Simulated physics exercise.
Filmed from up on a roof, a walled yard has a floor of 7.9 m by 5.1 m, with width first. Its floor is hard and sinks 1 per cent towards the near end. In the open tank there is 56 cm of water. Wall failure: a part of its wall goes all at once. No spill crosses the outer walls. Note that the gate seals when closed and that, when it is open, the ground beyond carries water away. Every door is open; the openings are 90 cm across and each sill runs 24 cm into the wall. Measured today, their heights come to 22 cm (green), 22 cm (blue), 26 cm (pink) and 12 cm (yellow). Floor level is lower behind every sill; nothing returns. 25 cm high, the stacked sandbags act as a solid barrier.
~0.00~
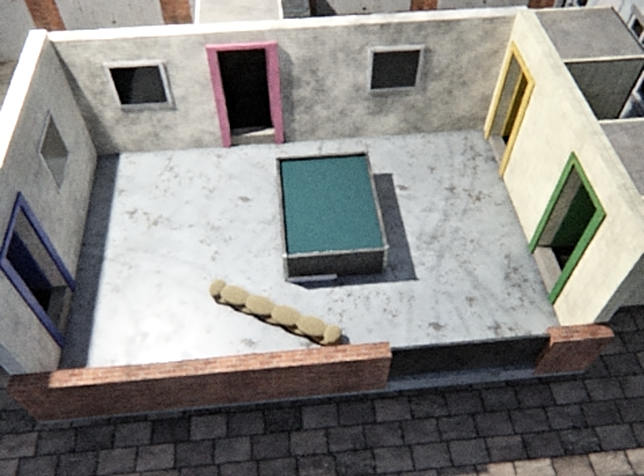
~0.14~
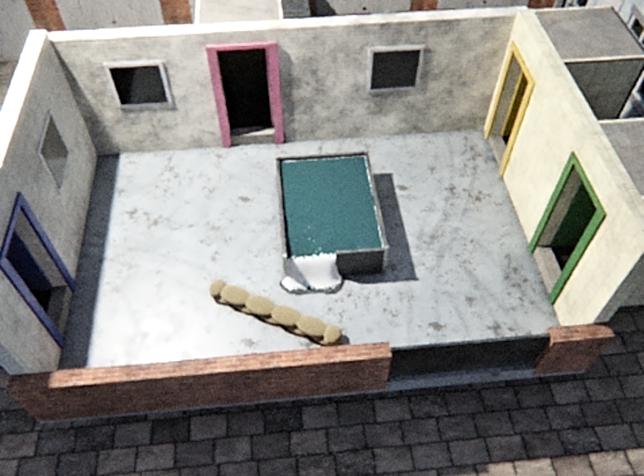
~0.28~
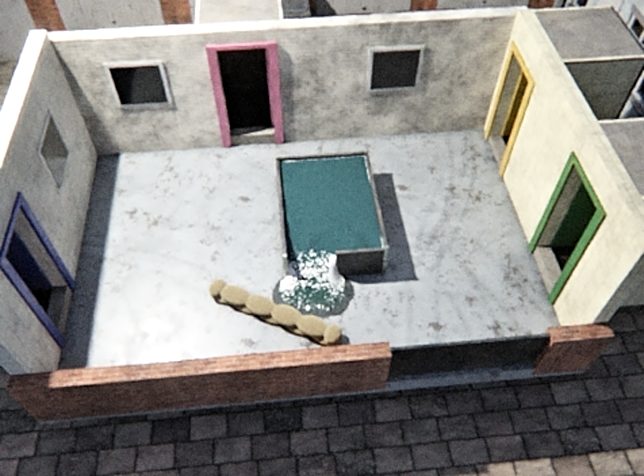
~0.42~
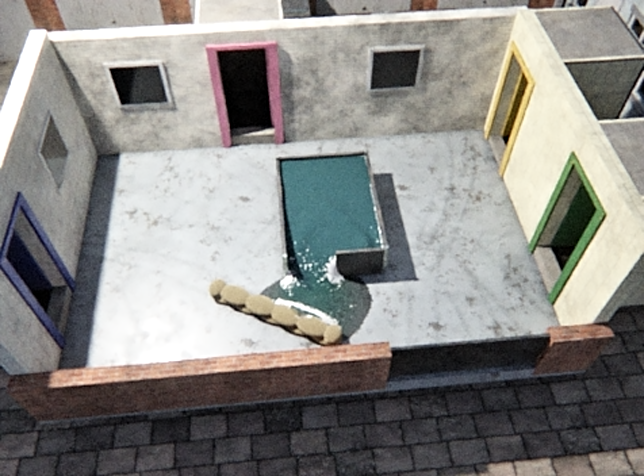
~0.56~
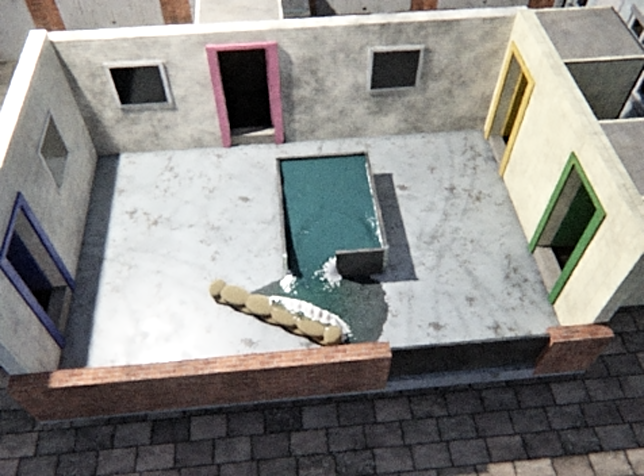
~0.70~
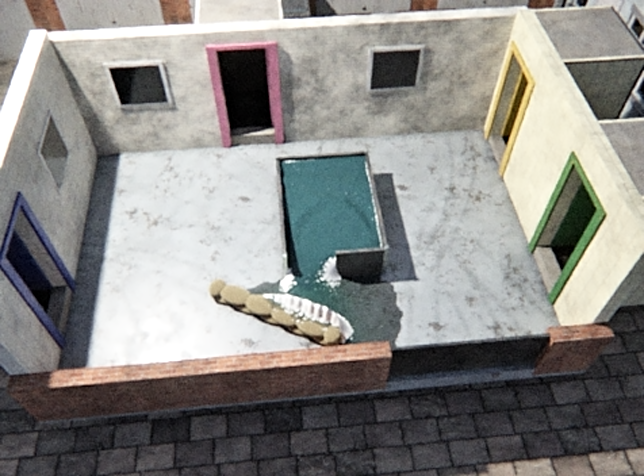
Water burst from the near end of the open tank in a walled yard, foaming through the gap, then ran up against the row of sandbags and spread in a dark patch to the right.
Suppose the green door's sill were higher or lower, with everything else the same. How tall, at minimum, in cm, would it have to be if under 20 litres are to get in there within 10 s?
It would need to be about 11.5 cm tall.
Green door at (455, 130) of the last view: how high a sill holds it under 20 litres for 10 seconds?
Roughly 7.0 cm.
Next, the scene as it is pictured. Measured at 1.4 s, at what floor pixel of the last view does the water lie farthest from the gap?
Around (471, 359).
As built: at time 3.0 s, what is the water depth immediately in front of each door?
In cm - green: 15, blue: 0, pink: 0, yellow: 0.
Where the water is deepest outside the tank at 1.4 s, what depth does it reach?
Around 45 centimetres.
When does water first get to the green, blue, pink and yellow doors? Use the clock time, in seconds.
Green 2.6 seconds, blue 4.0 seconds, pink 4.0 seconds, yellow 4.0 seconds.
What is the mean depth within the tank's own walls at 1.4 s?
Close to 41 cm deep on average.
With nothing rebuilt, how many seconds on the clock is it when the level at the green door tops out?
I'd say near 3.6 seconds.
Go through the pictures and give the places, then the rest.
The first picture shows still water, 56 cm deep, in the open tank at (328, 203); the green door at (560, 239) is dry.
In the second picture, water pours out at (311, 268) and has run 0.3 m, to (304, 290); about 8 cm deep outside, 56 cm at the back.
In the third picture, the gap is at (311, 269), the front 0.7 m out at (306, 312); the back of the open tank holds 56 cm.
In the fourth picture, the front is at (343, 336), 1.2 m from the gap at (311, 270); 1.2 m2 of floor is wet, 56 cm left at the back.
In the fifth picture, the front is at a hidden place, 1.5 m from the gap at (311, 270); 1.7 m2 of floor is wet, 56 cm left at the back.
In the sixth picture, the front is at a hidden place, 1.8 m from the gap at (311, 269); 2.0 m2 of floor is wet, 54 cm left at the back; 2.9 m in a straight line remain to the green door at (560, 239).
After 1.4 s water covers 15 % of the floor, deepest (45 cm) near (292, 314); it has not reached the green door.
After 3.0 s water covers 45 % of the floor, deepest (32 cm) near (292, 314); 15 cm at the green door, 0 litres in over its 22 cm sill.
After 10.0 s water covers 95 % of the floor, deepest (10 cm) near (315, 321); 7 cm at the green door, 0 litres in over its 22 cm sill.
At the green door as built, the water arrived by 2.6 s and peaked near 16 cm at 3.6 s.
With a sill of 10 cm, 32 litres would have come in within the 10 s; with 14 cm, 7 litres. So under 20 litres takes about 11.5 cm.
